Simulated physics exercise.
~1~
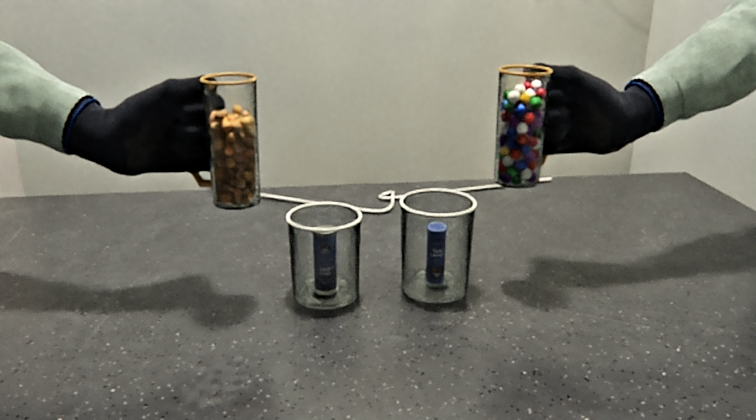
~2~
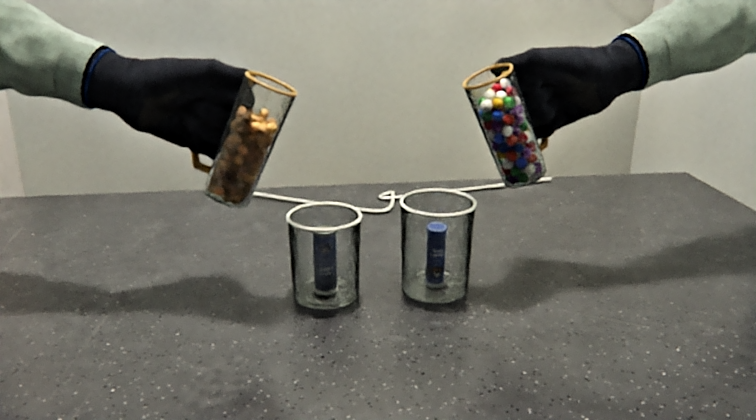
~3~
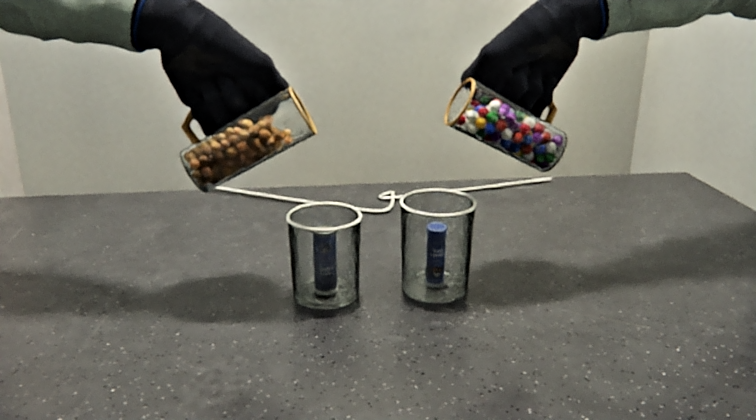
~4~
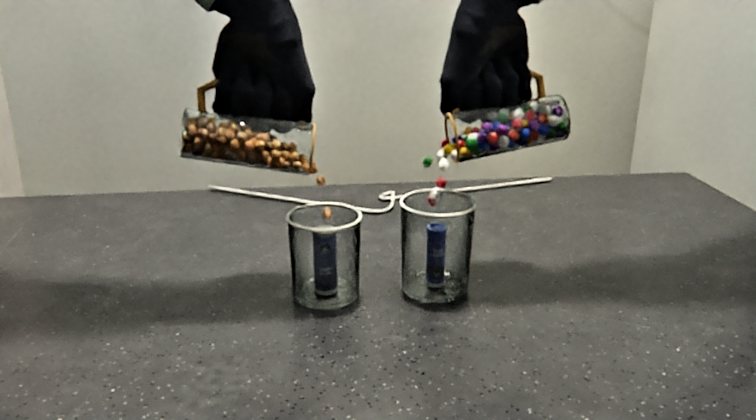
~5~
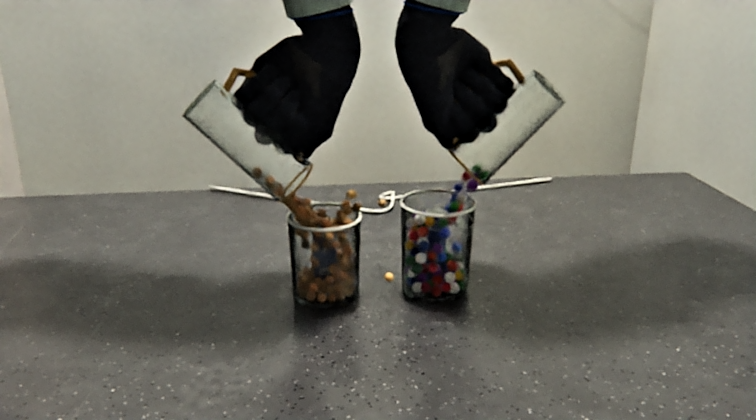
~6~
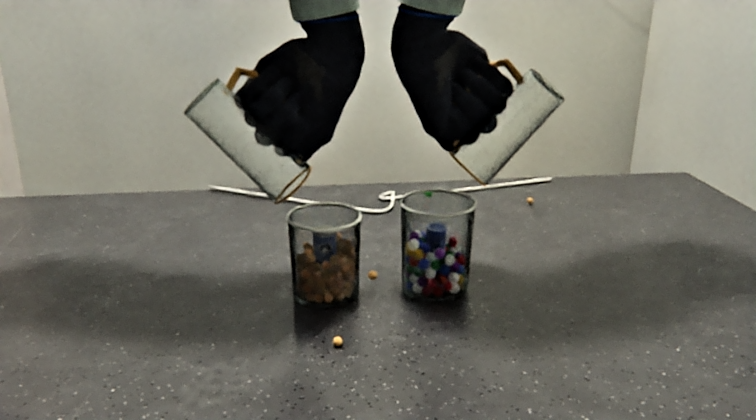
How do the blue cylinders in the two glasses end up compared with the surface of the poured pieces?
Both cylinders stand proud of the piles, with the left one showing above the tan-brown pieces and the right one above the coloured beads.
